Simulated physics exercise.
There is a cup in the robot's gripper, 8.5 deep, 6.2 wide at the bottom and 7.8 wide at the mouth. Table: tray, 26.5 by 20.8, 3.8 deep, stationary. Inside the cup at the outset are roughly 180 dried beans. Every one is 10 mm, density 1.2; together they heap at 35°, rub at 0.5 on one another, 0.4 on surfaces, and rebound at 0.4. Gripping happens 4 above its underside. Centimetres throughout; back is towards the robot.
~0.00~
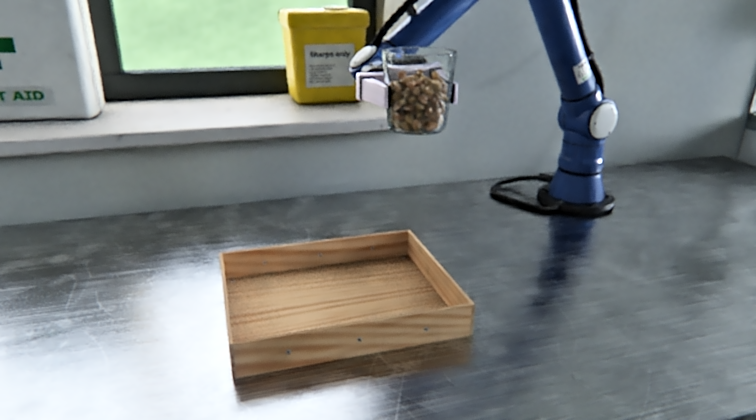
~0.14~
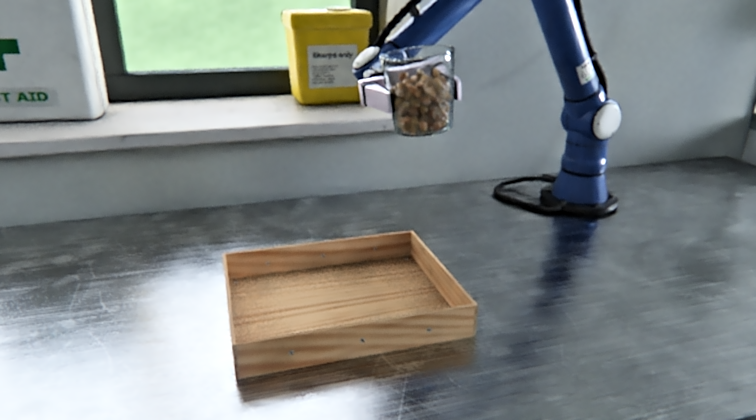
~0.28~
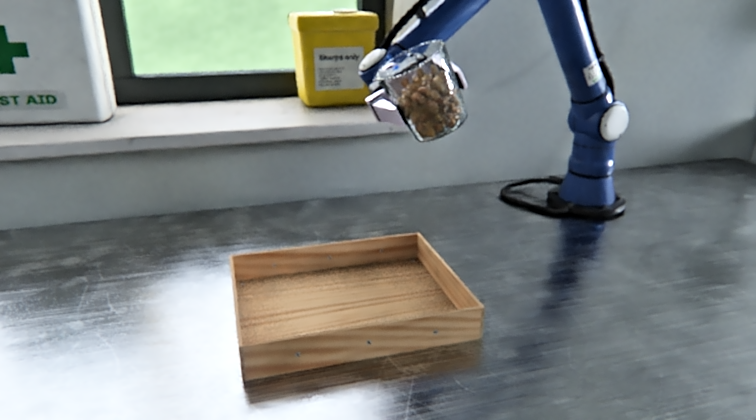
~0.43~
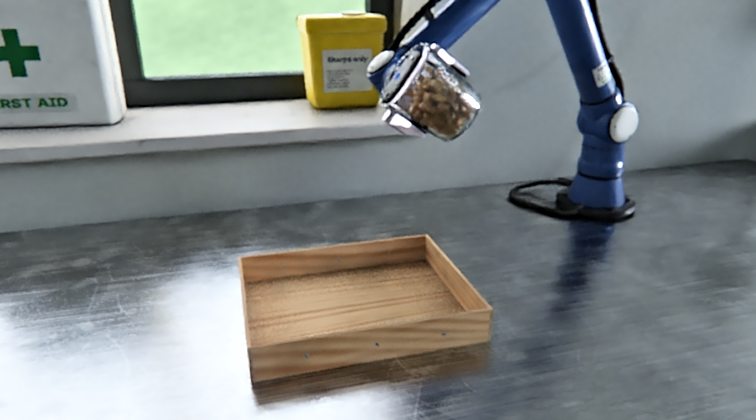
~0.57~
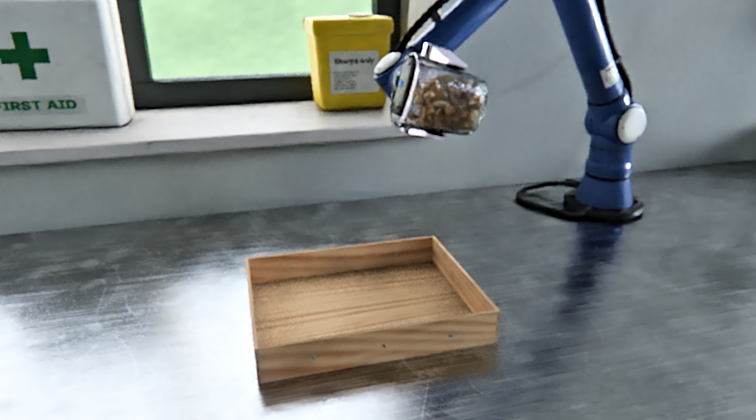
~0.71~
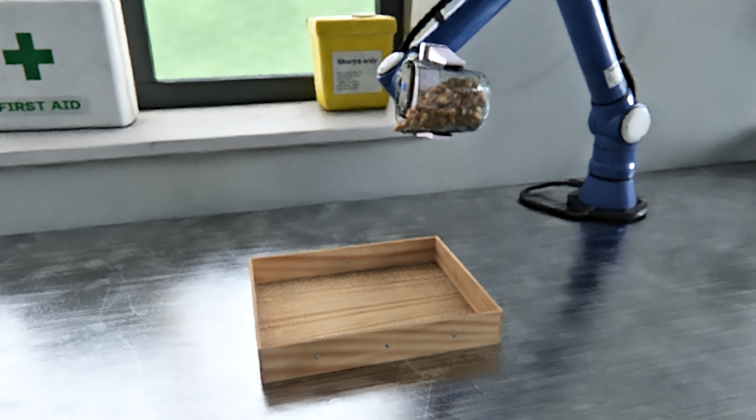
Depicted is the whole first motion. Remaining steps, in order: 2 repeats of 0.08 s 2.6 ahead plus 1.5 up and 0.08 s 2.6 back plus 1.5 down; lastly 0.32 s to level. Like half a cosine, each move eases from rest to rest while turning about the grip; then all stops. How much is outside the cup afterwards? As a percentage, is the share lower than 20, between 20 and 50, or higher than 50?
The share is higher than 50 per cent.
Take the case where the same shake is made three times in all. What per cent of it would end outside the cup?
In that case it would be near 95 percent.
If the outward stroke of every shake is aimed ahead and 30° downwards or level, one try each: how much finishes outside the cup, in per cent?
It comes to around 40 per cent on the first try and around 75 per cent on the second.
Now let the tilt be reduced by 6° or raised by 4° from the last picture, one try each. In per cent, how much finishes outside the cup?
First try near 75 %, second near 100 %.
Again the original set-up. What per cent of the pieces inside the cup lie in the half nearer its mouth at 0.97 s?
Roughly 90 per cent.
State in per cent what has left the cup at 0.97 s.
So far around 60 % is out.
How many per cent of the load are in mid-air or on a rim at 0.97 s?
Roughly 61 per cent.
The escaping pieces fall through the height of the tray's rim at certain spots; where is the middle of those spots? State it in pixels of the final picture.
Centre: Roughly (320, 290).
After 0.97 s, tilted 82° forward, highest piece 27 above the table; 72 in the cup, 1 in the tray, 112 in flight or on a rim.
After 1.22 s, tilted 28° forward, highest piece 29 above the table; 163 in the tray, 16 in the cup, 1 on the table or floor, 5 in flight or on a rim.
After 1.55 s, level, highest piece 24 above the table; 163 in the tray, 16 in the cup, 6 on the table or floor.
After 2.60 s, level, highest piece 24 above the table; 163 in the tray, 16 in the cup, 6 on the table or floor.
At rest, 163 in the tray, 16 in the cup, 6 on the table or floor. That is 91 % outside the cup.
